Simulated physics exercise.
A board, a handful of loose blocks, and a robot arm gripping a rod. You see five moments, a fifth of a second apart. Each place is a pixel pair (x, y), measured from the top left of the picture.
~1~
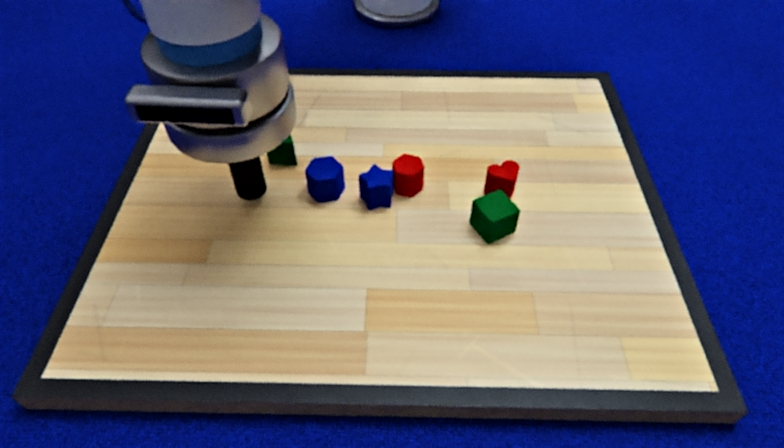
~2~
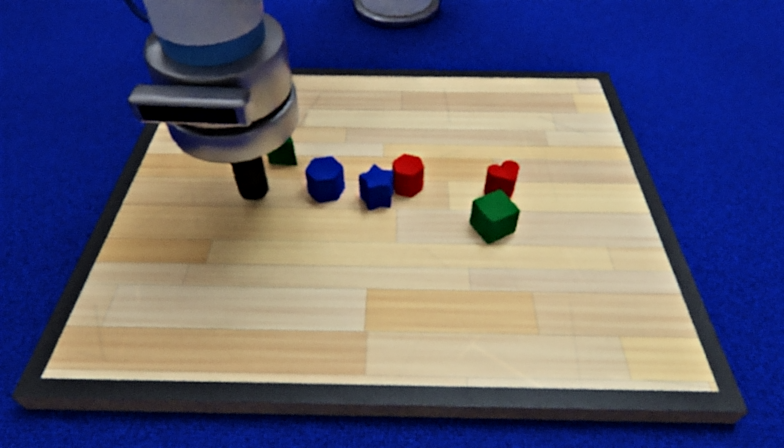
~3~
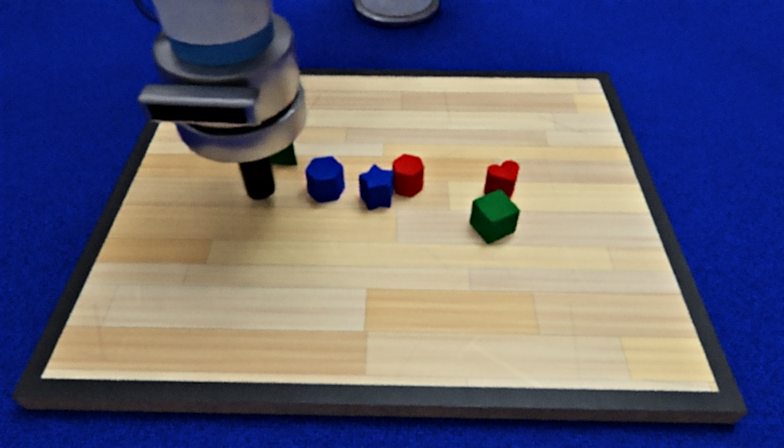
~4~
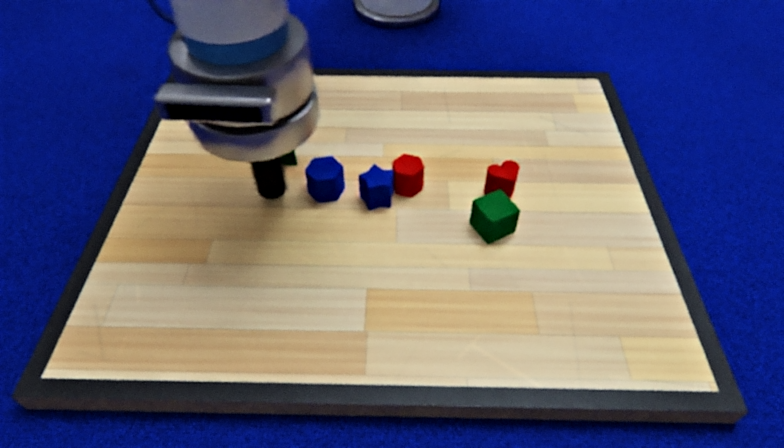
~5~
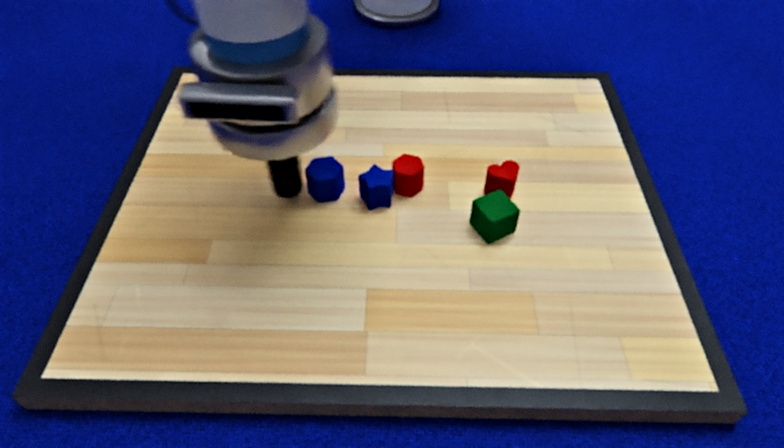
A robot arm slid its black rod a short way right across the wooden board, passing in front of a green block and nearing a blue one, while the blocks all stayed still.
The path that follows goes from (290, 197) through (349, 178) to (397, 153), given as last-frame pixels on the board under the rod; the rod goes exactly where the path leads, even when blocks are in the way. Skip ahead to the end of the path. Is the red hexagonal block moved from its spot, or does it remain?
Displaced, by a centimetre or more.
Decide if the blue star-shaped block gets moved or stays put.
The blue star-shaped block moves.
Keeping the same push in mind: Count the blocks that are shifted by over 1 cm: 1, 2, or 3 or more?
Expect three or more.
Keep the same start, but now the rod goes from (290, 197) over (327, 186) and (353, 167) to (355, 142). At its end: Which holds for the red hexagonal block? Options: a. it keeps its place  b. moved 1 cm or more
My pick is a.
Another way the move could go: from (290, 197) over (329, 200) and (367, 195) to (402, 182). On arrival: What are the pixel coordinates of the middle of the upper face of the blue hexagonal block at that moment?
It sits at (382, 143).
On the path given first. One third of the way, rod (331, 177); blue hexagonal block (361, 161), turned 35° clockwise; blue star-shaped block (382, 178).
Two thirds of the way, rod (366, 162); blue hexagonal block (394, 157), turned 75° clockwise; blue star-shaped block (392, 180), turned 45° clockwise; red hexagonal block (424, 166).
At the end, rod (397, 145); green triangular block still; blue hexagonal block (400, 156), turned 90° clockwise; blue star-shaped block (392, 180), turned 45° clockwise; red hexagonal block (428, 169).
